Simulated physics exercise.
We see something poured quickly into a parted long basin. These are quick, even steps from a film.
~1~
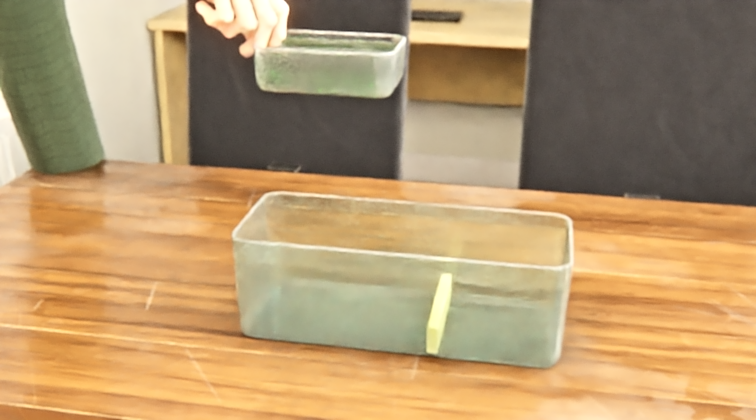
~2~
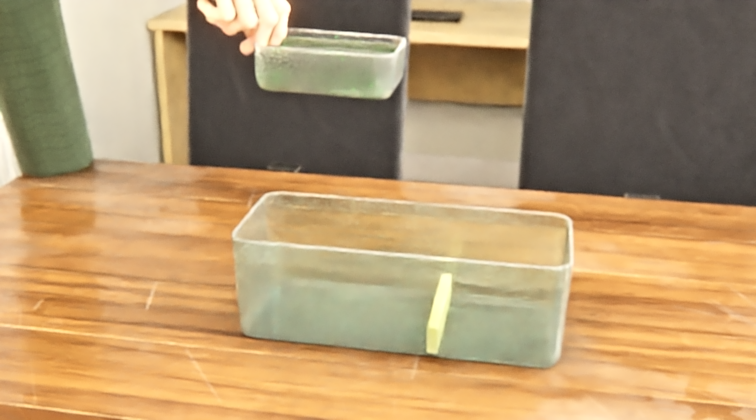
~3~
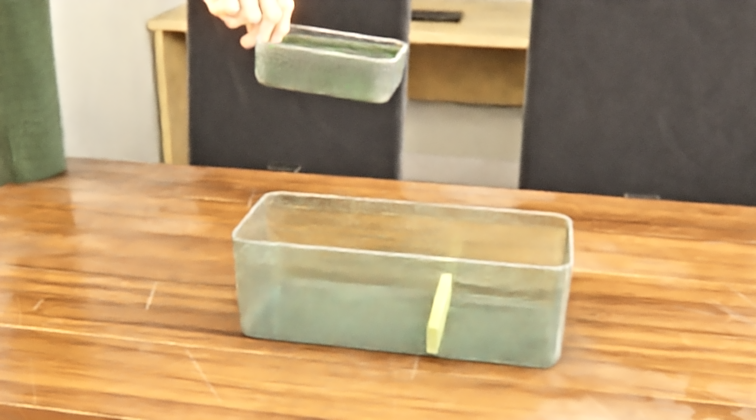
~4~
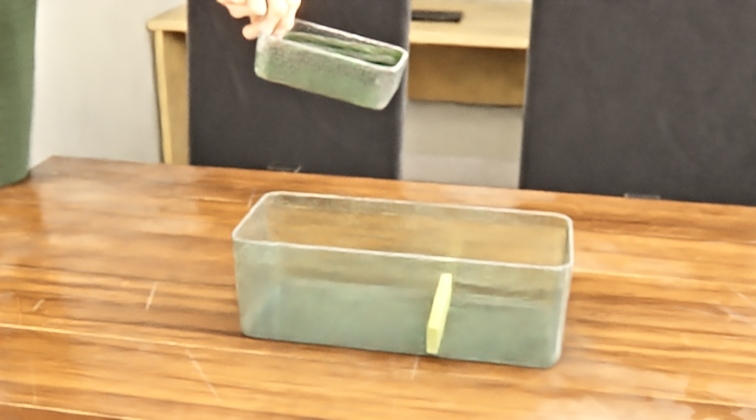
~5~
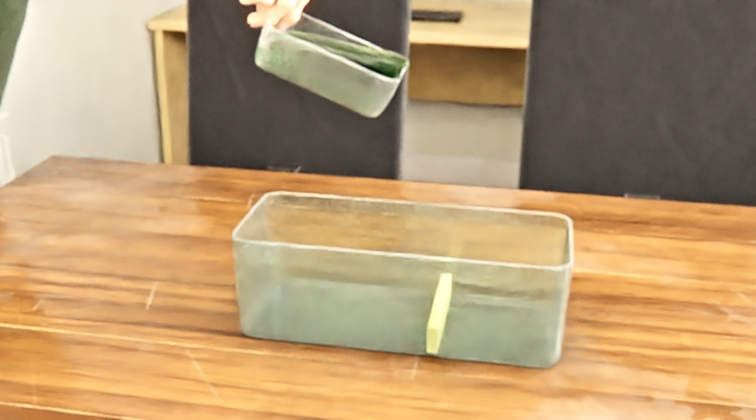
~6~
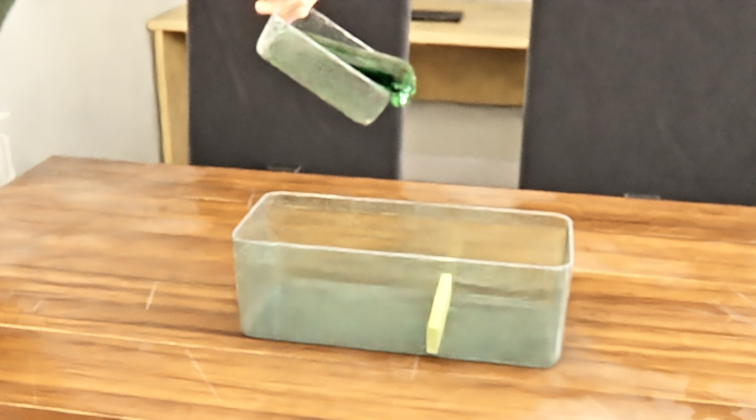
Above a divided clear basin, a hand tilts a small container of green liquid rightward.
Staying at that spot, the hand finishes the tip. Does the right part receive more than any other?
Yes.
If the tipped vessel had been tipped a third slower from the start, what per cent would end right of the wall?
Something like 70 percent.
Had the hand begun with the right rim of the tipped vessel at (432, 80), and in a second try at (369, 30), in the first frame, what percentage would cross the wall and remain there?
You'd see around 70 per cent, and then around 40 per cent.
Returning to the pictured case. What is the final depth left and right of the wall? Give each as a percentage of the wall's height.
10 per cent for the left part, 60 for the right.
A moment on, the tilt is 93° and 4 per cent is still to pour, 3 is left of the wall and 44 right of it.
Next, the tilt is 105° and 0 per cent is still to pour, 22 is left of the wall and 71 right of it.
Then the tilt is 105° and 0 per cent is still to pour, 27 is left of the wall and 69 right of it.
Later the tilt is 105° and 0 per cent is still to pour, 28 is left of the wall and 68 right of it.
At rest 28 per cent lies left of the wall, 68 right of it and 4 outside.
